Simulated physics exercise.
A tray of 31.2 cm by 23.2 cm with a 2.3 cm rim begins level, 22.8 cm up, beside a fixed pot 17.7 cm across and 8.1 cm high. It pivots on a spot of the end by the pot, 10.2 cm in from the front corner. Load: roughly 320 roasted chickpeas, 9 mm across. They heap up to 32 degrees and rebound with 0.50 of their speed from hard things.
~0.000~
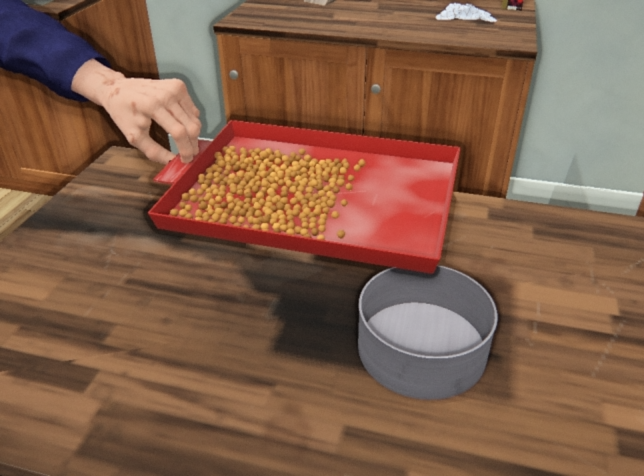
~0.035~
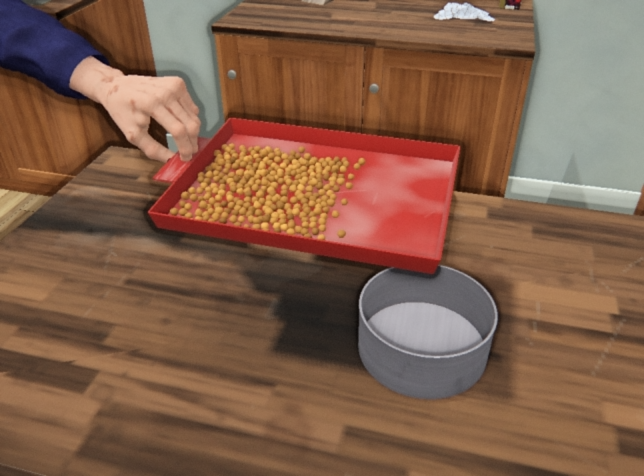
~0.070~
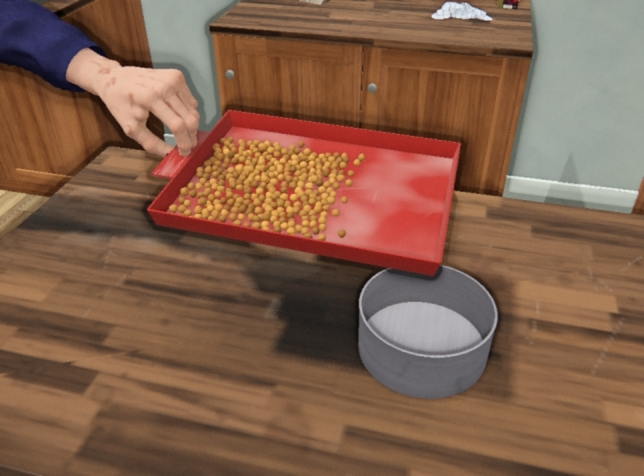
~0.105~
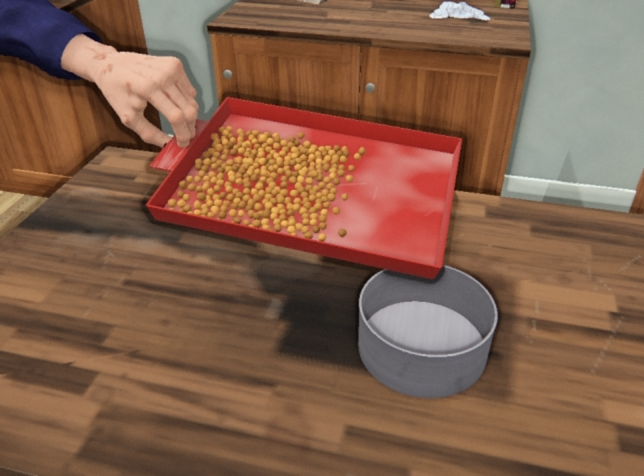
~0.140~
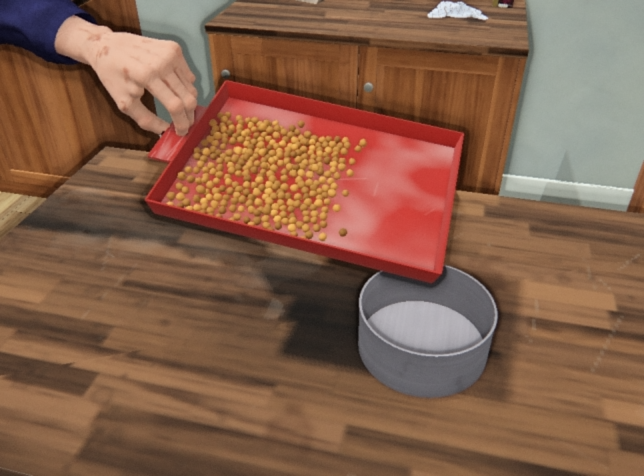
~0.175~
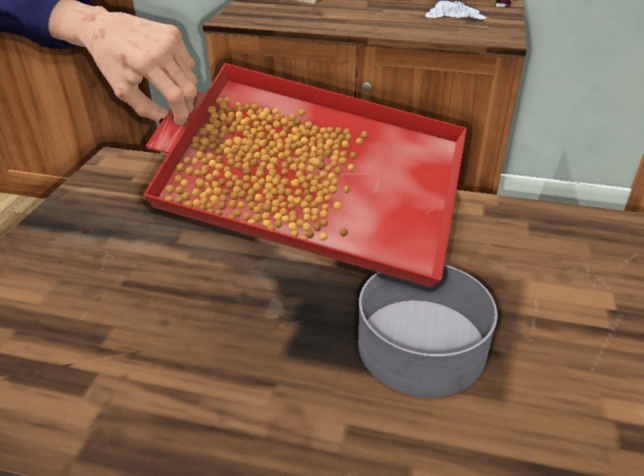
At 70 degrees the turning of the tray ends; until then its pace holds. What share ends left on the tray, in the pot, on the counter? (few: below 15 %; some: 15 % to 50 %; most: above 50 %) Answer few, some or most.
Tray: Some, pot: Few, counter: Most.
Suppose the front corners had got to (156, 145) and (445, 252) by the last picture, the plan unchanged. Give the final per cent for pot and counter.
Pot 5, counter 65.
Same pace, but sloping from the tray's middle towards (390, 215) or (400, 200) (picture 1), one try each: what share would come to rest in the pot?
Some 5 and 5 per cent.
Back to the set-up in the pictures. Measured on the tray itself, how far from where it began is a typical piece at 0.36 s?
Some 2 cm.
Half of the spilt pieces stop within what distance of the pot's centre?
About 18 cm.
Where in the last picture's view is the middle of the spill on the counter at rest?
Around (451, 453).
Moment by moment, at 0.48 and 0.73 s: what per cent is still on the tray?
About 100, 50.
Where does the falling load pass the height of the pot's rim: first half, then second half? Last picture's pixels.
First near (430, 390), later near (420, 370).
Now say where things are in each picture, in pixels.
Tray tilt 0 degrees, front corners at (154, 211) and (435, 256); middle of the pieces at (264, 191); pot at (427, 306), in the first frame.
Tray tilt 1 degrees, front corners at (154, 210) and (436, 256); middle of the pieces at (264, 189), in the second frame.
Tray tilt 3 degrees, front corners at (154, 208) and (436, 259), lowest corner right front; middle of the pieces at (263, 186), in the third frame.
Tray tilt 7 degrees, front corners at (153, 203) and (437, 263), lowest corner right front; middle of the pieces at (263, 180), in the fourth frame.
Tray tilt 12 degrees, front corners at (152, 198) and (437, 269), lowest corner right front; middle of the pieces at (263, 173), in the fifth frame.
Tray tilt 17 degrees, front corners at (151, 193) and (437, 274), lowest corner right front; middle of the pieces at (263, 165); pot at (427, 304). The tray's pace is about 150 degrees a second, in the sixth frame.
After 0.36 s, tilt 45 degrees; the tray holds 100 %, the pot 0 %.
Then, at 0.48 s, tilt 63 degrees; the tray holds 100 %, the pot 0 %.
After 0.73 s, tilt 70 degrees; the tray holds 50 %, the pot 0 %.
At rest (1.8 s), tray 30 %, pot 0 %, counter 70 %.
